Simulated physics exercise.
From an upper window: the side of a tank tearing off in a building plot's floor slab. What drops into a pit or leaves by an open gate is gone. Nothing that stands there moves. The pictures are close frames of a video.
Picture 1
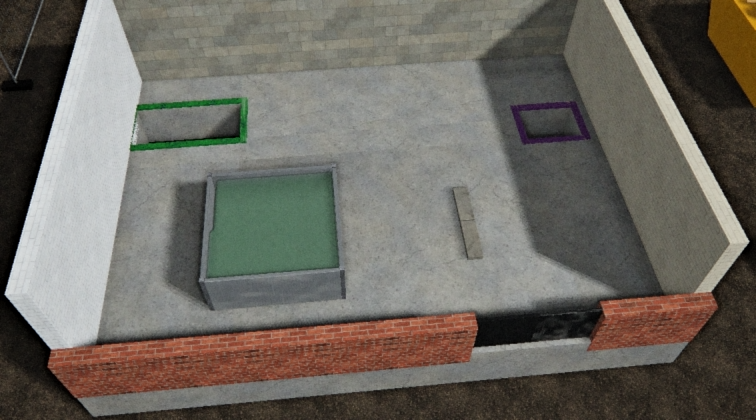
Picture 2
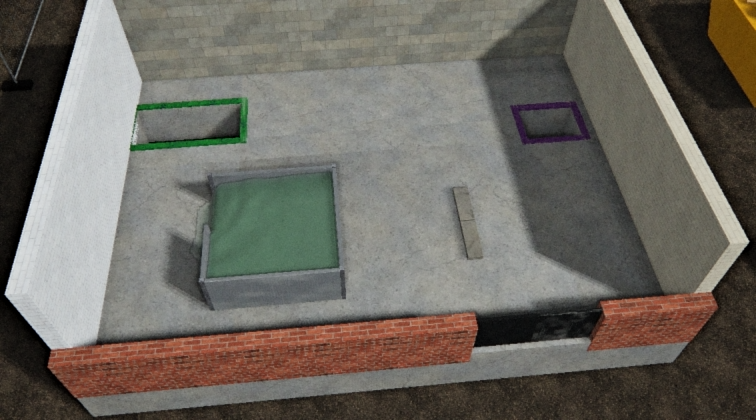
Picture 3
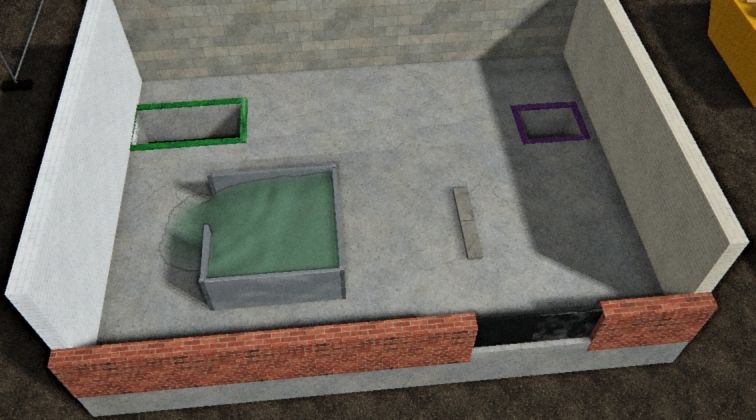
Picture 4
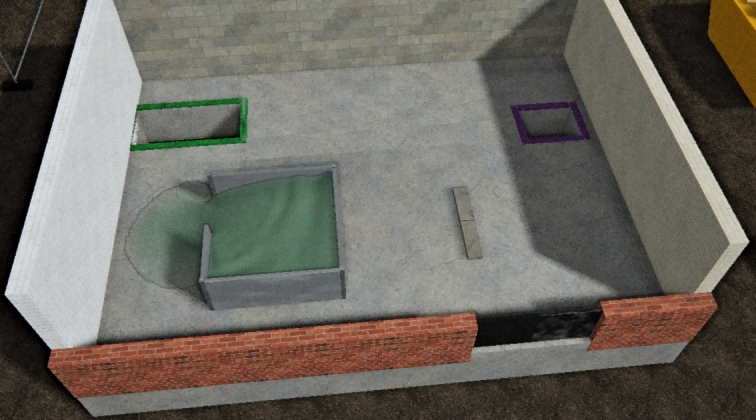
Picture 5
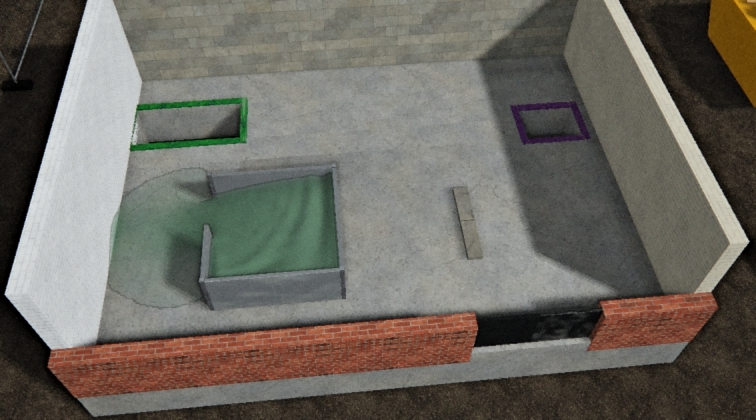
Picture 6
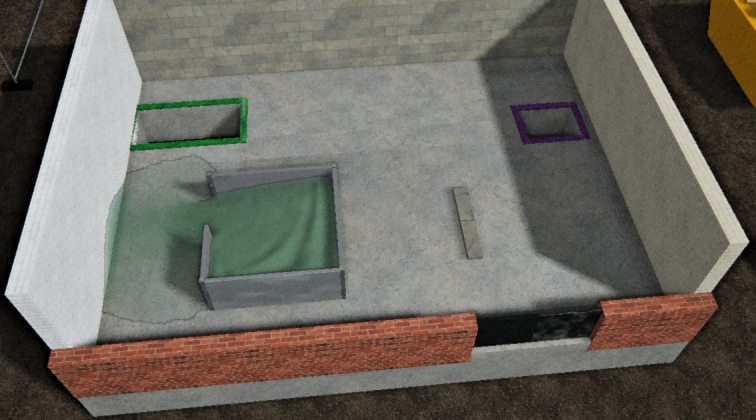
The video shows a square tank of green water on a walled concrete floor; its left side opens, and water pours out leftward, spreading in a widening rounded sheet across the floor and running up against the left wall.
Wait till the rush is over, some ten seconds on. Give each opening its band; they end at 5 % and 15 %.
In the end: The gate takes less than 5 %; the purple pit takes less than 5 %; the green pit takes more than 15 %.
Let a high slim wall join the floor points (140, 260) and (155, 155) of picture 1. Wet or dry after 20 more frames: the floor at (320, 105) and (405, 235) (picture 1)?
In that order: Wet, clear.
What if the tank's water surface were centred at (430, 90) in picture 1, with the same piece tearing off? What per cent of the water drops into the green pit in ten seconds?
Parts in a hundred: Green 55.
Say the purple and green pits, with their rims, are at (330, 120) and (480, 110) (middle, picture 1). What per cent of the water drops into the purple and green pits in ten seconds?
Per cent: Purple 12, green 2.
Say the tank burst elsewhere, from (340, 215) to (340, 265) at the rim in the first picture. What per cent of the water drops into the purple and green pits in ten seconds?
Roughly, in per cent: Purple 30, green 0.
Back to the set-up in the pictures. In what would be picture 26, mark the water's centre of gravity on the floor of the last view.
Roughly at (226, 256).
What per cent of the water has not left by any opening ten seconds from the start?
Some 62 per cent.
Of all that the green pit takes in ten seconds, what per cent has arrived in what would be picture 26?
Close to 55 %.
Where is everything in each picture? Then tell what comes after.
In the first frame, still water in the open tank at (273, 223).
In the second frame, the front is at a hidden place, out from the gap at (216, 220).
In the third frame, the front is at (168, 254), out from the gap at (217, 222).
In the fourth frame, water pours out at (217, 222) and has run to (131, 242).
In the fifth frame, water pours out at (217, 222) and has run to (122, 204).
In the sixth frame, water pours out at (217, 222) and has run to (126, 179).
A moment on, water covers 10 % of the floor; the gate 0 %, the purple pit 0 %, the green pit 1 %.
Next, water covers 15 % of the floor; the gate 0 %, the purple pit 0 %, the green pit 9 %.
Then, water covers 25 % of the floor; the gate 0 %, the purple pit 0 %, the green pit 20 %.
Later, water covers 45 % of the floor; the gate 0 %, the purple pit 0 %, the green pit 30 %.
In the end, water covers 70 % of the floor; the gate 0 %, the purple pit 2 %, the green pit 36 %.
